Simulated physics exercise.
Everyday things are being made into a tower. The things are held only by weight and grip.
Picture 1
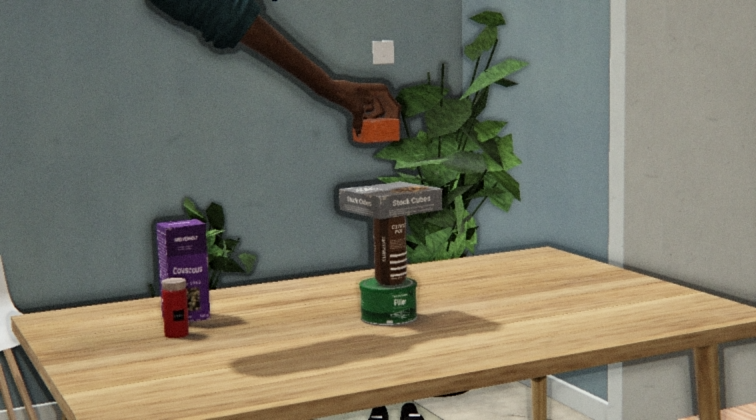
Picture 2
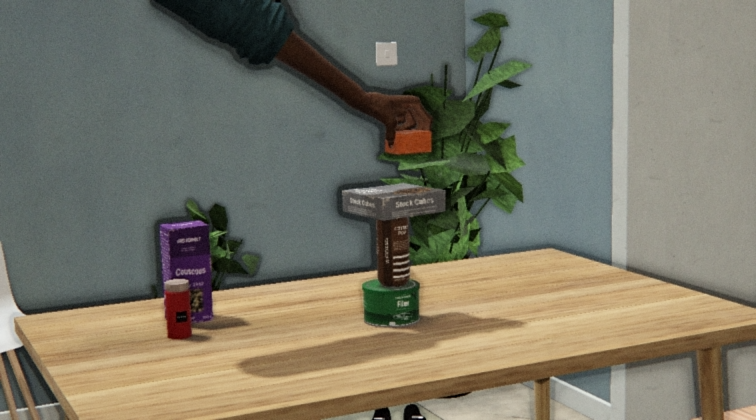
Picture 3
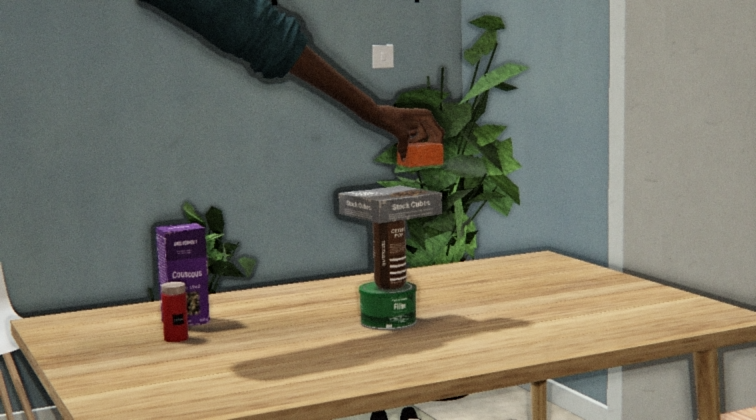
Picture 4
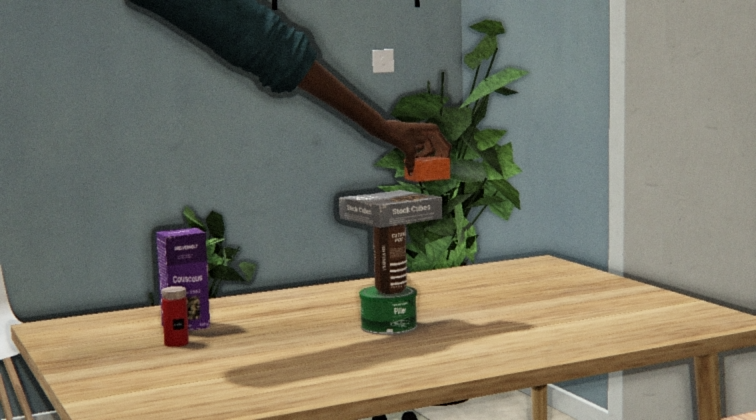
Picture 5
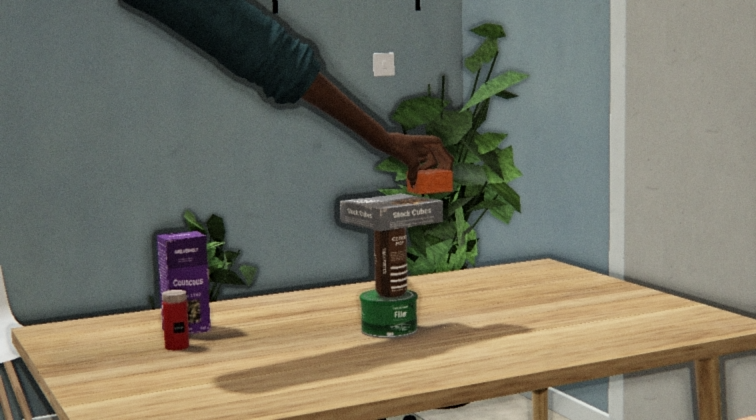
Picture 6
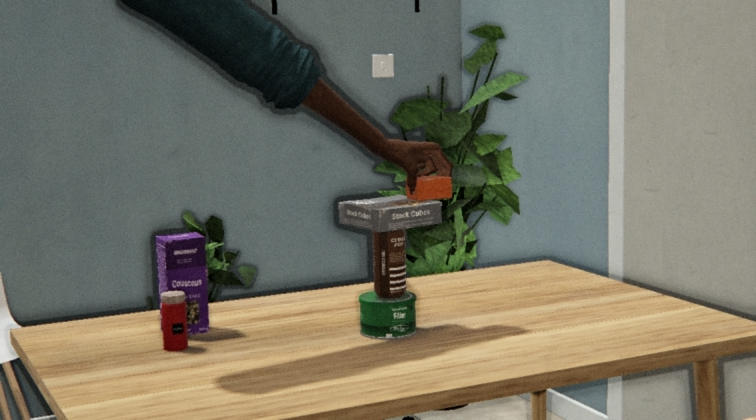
A dark-sleeved arm reaches in from the upper left, holding an orange block above a tower on a wooden table, seen from slightly above. The tower stacks a grey packet on a brown can on a green tub, with a purple carton and red shaker at left and leafy plants behind. The hand moves right, then lowers the block onto the packet's right side, while the view shifts slightly.
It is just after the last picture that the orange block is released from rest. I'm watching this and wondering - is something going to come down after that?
Yes, the pile fails to rest steadily.
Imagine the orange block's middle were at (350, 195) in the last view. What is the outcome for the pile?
What happens next is that it tips over.
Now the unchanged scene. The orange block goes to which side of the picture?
Its movement is toward the right.
Then, 0.30 s after the last picture, orange block now fallen; grey packet tipped 16° from how it was.
Then, 0.40 s after the last picture, things are still on the move.
Then, 0.60 s after the last picture, as before.
Then, 1.90 s after the last picture, nothing new.
At rest, fallen, orange block; the other 5 in place. Seen from the same camera at the end, orange block near (465, 305). The pile loses its balance.
